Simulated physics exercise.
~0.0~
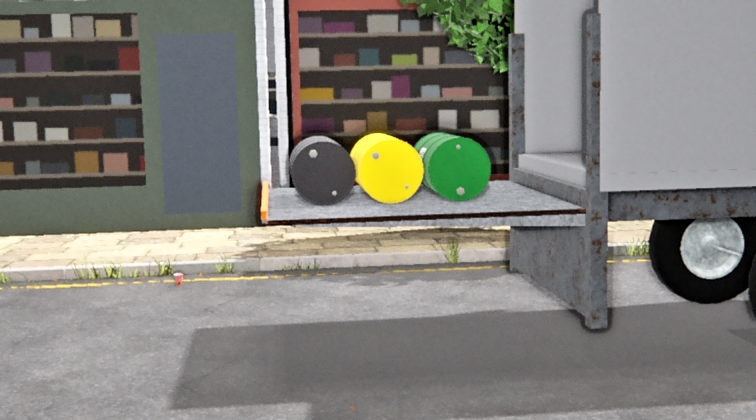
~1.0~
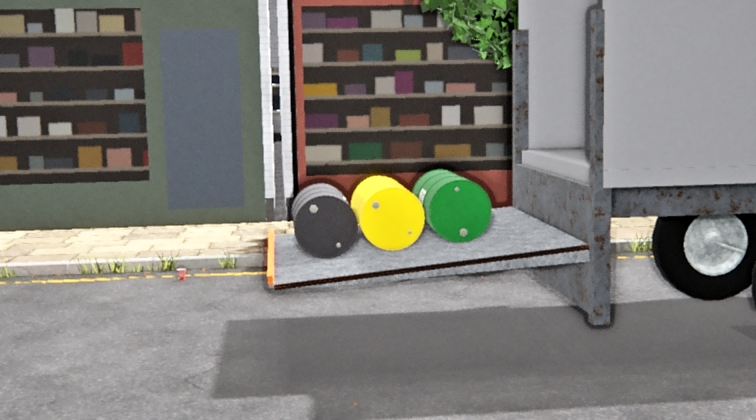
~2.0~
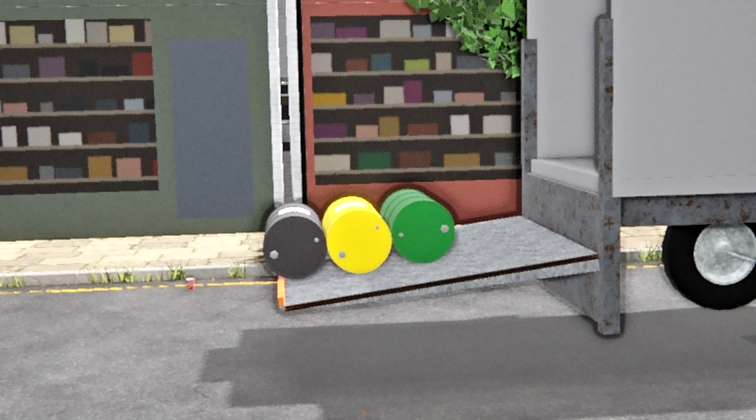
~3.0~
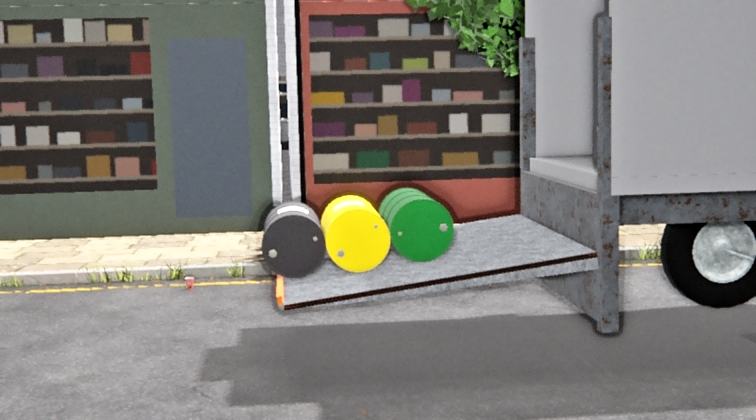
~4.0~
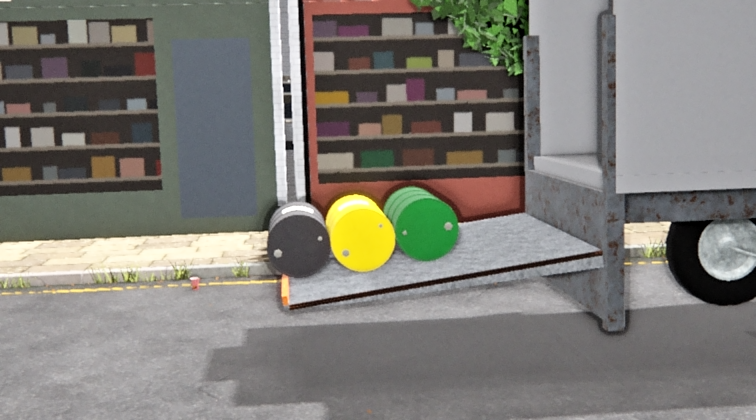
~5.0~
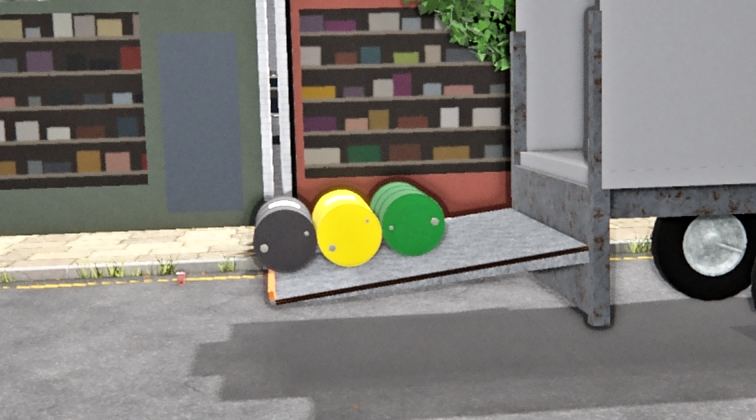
Three drums roll left as a truck's lift lowers and tilts, then rest near its edge.
